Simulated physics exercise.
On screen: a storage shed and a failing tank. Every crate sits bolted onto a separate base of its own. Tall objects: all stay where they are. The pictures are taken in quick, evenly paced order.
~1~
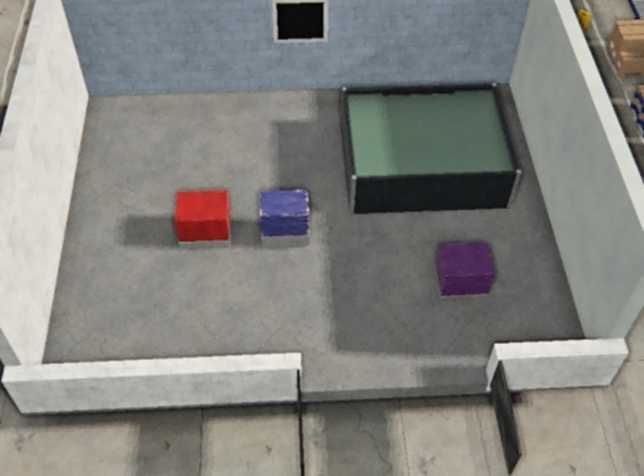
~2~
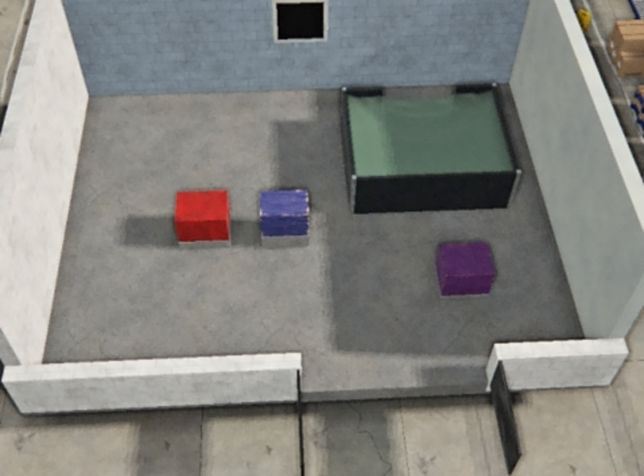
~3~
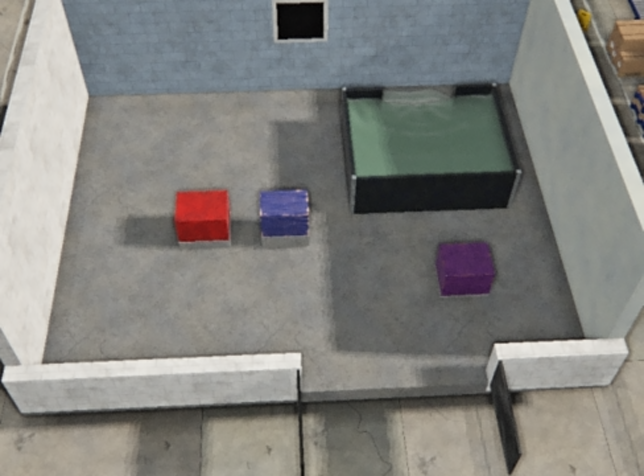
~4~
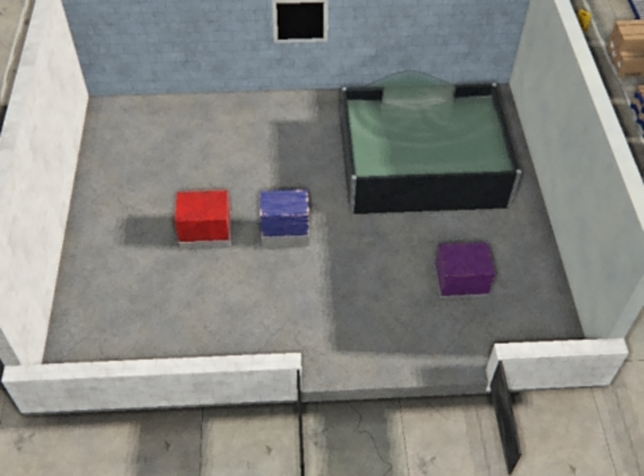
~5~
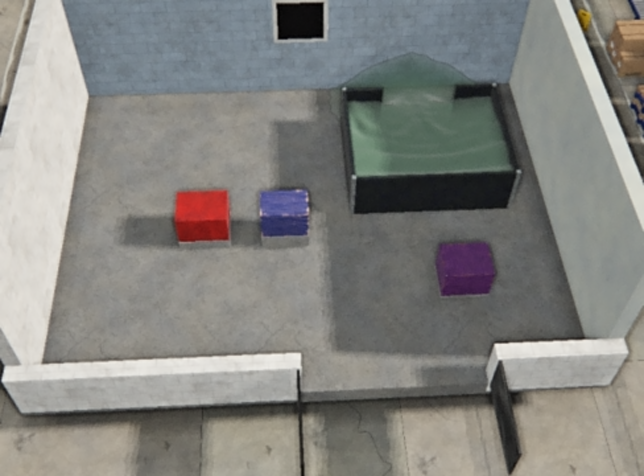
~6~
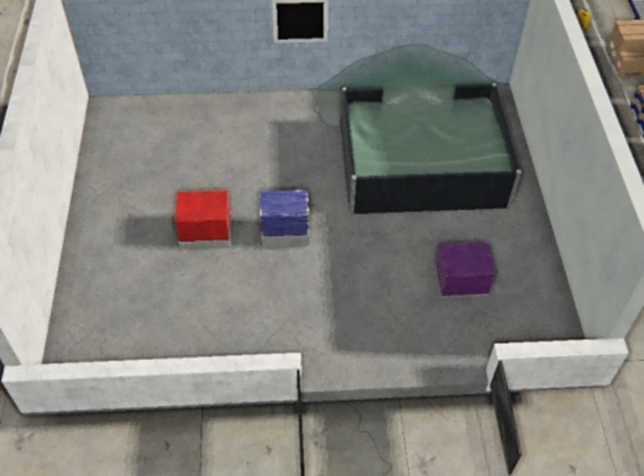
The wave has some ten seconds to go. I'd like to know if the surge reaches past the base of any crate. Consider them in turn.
One by one: The blue crate is safe from the water. The red crate is safe from the water. The purple crate is caught by the water.
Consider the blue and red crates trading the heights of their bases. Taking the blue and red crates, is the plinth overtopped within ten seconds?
Blue stays clear, red stays clear.
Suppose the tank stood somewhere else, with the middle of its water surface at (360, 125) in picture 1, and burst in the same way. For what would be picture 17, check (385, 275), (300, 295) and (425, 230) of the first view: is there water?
The first spot is not reached, the second not reached, and the third not reached.
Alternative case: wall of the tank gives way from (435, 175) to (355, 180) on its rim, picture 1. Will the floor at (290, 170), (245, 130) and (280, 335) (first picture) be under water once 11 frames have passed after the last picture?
Well, the first one's left untouched, the second's left untouched, and the third's sodden.
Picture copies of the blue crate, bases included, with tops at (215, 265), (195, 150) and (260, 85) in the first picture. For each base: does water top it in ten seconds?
Well, the first one is never reached, the second is never reached, and the third goes wet.
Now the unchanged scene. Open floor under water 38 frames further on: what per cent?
Around 90 percent, give or take.
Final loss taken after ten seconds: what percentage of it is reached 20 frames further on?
Around 0 per cent.
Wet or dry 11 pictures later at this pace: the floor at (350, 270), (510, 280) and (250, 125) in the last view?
Result by point, in sequence: Unwetted, then unwetted, then waterlogged.
A moment on, water covers 15 % of the floor; the blue crate not reached, the red crate not reached, the purple crate not reached.
Next, water covers 35 % of the floor; the blue crate not reached, the red crate not reached, the purple crate not reached.
Then, water covers 55 % of the floor; the blue crate water round its plinth, the red crate water round its plinth, the purple crate water round its plinth.
Later, water covers 90 % of the floor; the blue crate water round its plinth, the red crate water round its plinth, the purple crate water round its plinth.
In the end, water covers 100 % of the floor; the blue crate stayed above the water, the red crate stayed above the water, the purple crate was topped.
